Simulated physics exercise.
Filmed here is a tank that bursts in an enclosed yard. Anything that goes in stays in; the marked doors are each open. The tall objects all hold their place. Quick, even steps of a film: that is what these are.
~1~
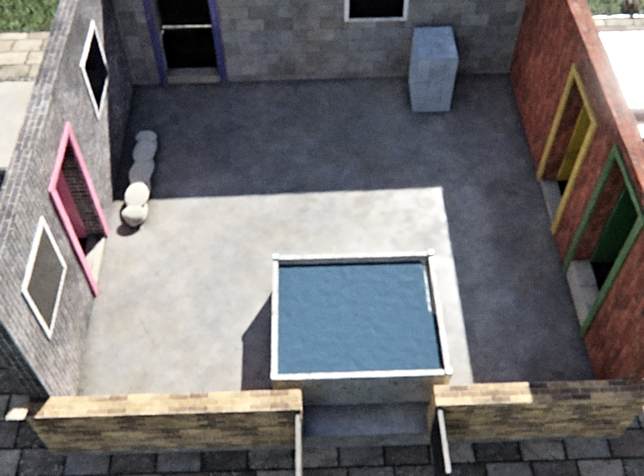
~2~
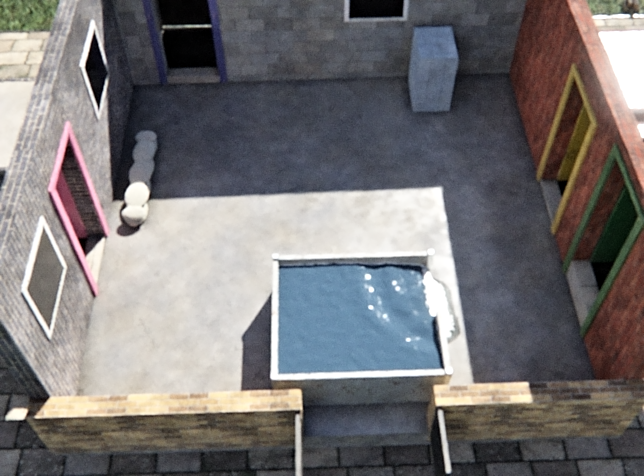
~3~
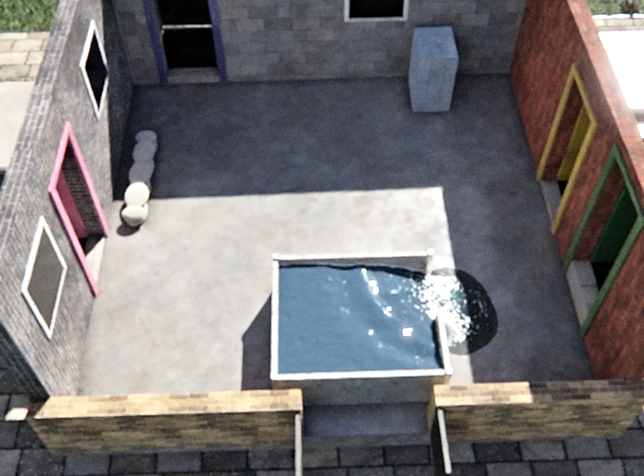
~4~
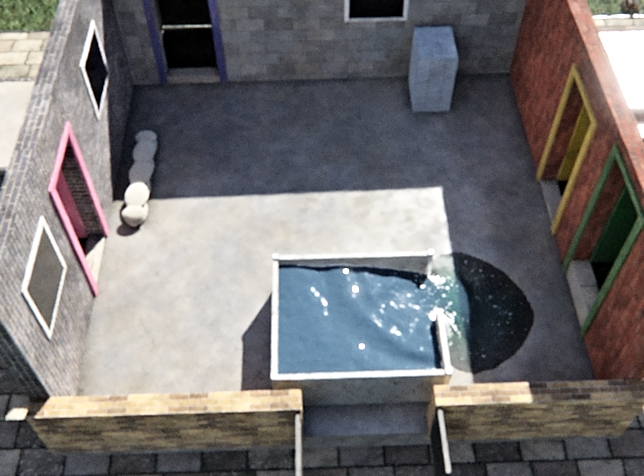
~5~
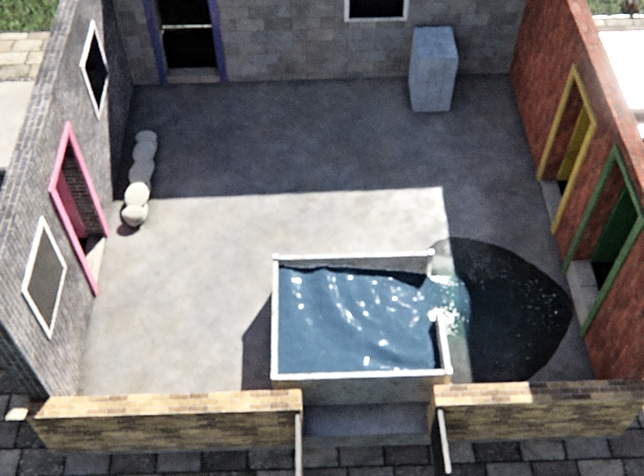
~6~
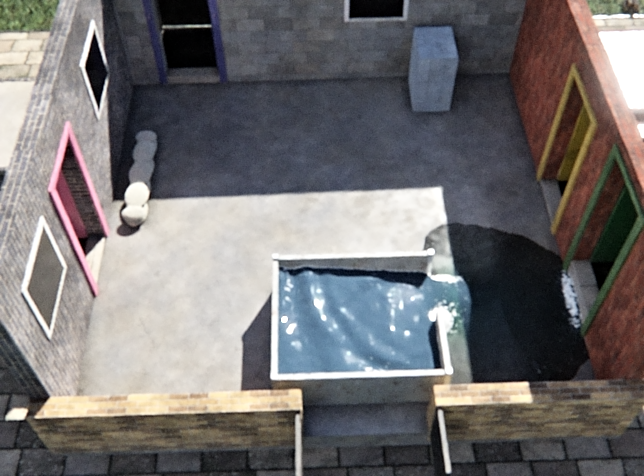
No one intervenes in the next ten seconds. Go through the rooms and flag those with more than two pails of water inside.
Result: The pink door keeps the inflow to two buckets or less. The blue door keeps the inflow to two buckets or less. The green door keeps the inflow to two buckets or less. The yellow door lets the inflow pass two buckets.
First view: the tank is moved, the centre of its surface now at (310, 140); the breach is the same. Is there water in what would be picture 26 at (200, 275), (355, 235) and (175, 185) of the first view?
Taking the three spots in turn, I'd say spared, then spared, then spared.
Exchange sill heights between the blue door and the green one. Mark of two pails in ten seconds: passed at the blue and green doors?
Result: Blue door comes in below; green door ends up above the limit.
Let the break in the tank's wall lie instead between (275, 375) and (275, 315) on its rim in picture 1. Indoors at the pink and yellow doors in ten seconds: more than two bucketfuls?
Put simply: The pink one clears the cutoff; as for the yellow one, it falls below the cutoff.
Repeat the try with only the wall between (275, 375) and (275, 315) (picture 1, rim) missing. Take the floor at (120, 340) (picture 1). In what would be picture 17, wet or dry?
By then I'd expect it to be drenched.
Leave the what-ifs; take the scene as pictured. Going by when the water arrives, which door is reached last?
I'd go with the one in pink.
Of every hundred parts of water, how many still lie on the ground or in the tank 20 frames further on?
About 98 per cent.
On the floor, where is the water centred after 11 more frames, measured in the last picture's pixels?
It's close to (417, 318).
A moment on, water covers 15 % of the floor; the pink door not reached, the blue door not reached, the green door wet at the sill, nothing in, the yellow door wet at the sill, nothing in.
Next, water covers 20 % of the floor; the pink door not reached, the blue door not reached, the green door wet at the sill, nothing in, the yellow door under two buckets in.
Then, water covers 30 % of the floor; the pink door not reached, the blue door not reached, the green door wet at the sill, nothing in, the yellow door over two buckets in.
Later, water covers 45 % of the floor; the pink door not reached, the blue door not reached, the green door wet at the sill, nothing in, the yellow door over two buckets in.
In the end, water covers 80 % of the floor; the pink door wet at the sill, nothing in, the blue door wet at the sill, nothing in, the green door wet at the sill, nothing in, the yellow door over two buckets in.
